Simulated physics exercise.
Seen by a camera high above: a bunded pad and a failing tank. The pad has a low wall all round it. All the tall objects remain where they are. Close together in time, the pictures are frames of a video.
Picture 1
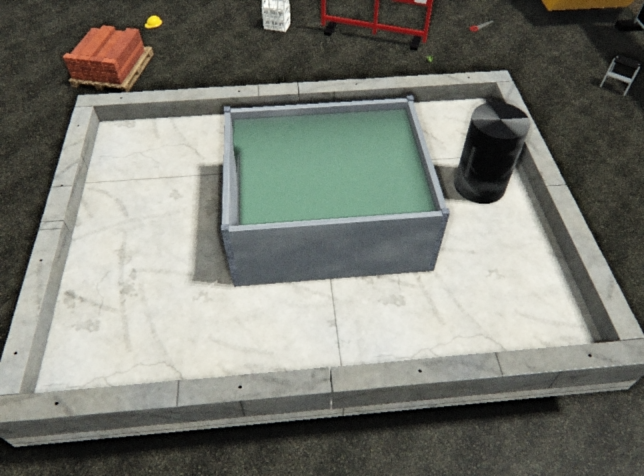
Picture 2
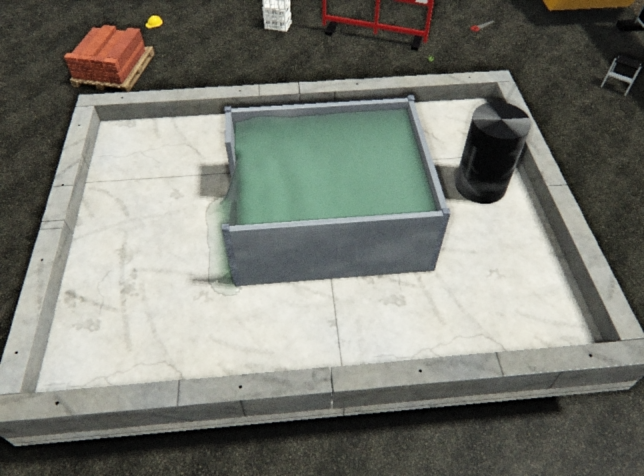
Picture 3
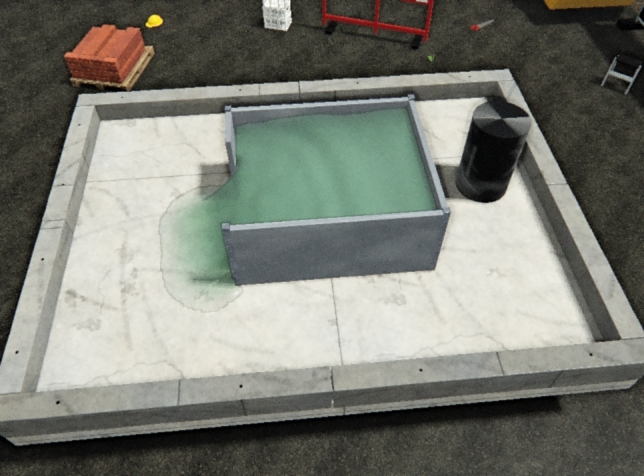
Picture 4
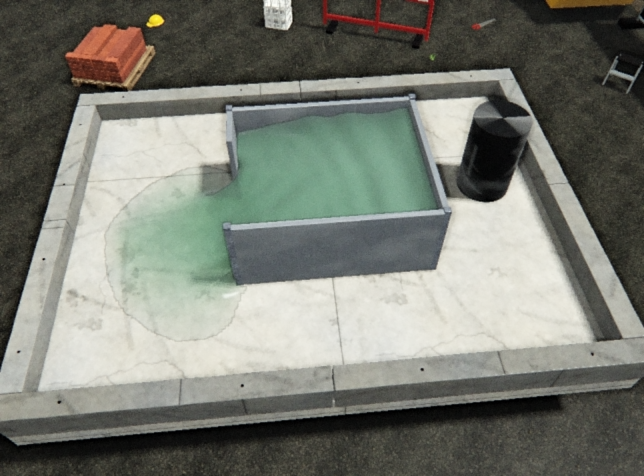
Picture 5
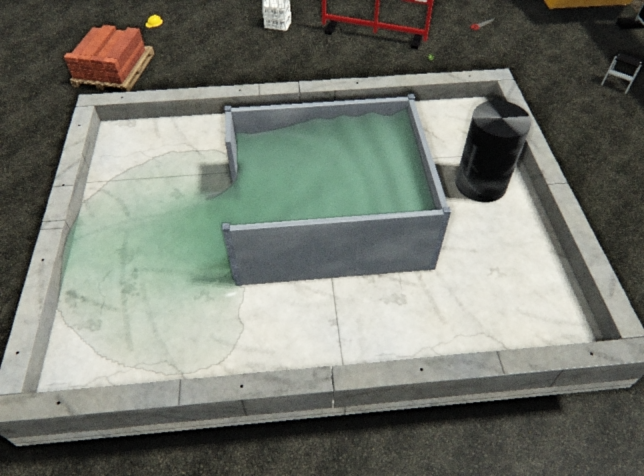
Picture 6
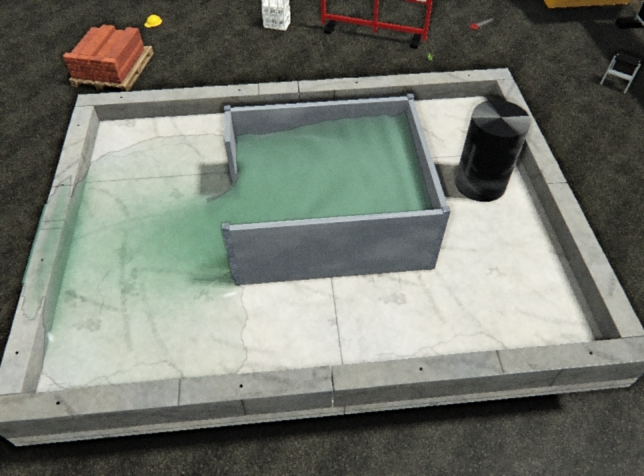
Green water poured out through a gap in the left side of a grey tank and spread across the pale walled pad, reaching the low wall on the left while the black cylinder stood still.
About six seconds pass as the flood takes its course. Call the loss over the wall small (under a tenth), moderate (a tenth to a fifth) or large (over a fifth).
Moderate.
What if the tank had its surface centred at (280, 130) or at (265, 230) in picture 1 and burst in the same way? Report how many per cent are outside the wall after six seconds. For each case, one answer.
Taking them in turn, it comes to about 18 per cent and then about 24 per cent.
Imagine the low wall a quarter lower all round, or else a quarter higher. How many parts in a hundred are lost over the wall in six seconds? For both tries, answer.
The first case gives roughly 28 in a hundred and the second roughly 6 in a hundred.
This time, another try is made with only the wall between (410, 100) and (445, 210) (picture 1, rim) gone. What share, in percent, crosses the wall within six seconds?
My estimate is 18 percent.
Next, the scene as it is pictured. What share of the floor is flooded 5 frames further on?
It comes to roughly 40 in a hundred.
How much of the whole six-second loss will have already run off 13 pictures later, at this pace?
It works out at roughly 80 per cent.
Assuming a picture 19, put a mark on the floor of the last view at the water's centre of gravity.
At about (216, 232).
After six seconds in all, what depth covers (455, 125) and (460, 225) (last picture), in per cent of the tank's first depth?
In order: Roughly 18 % and 12 %.
A moment on, water covers 35 % of the floor; the low wall has let 1 % over.
Next, water covers 35 % of the floor; the low wall has let 3 % over.
Then, water covers 50 % of the floor; the low wall has let 13 % over.
Later, water covers 75 % of the floor; the low wall has let 15 % over.
In the end, water covers 85 % of the floor; the low wall has let 15 % over.
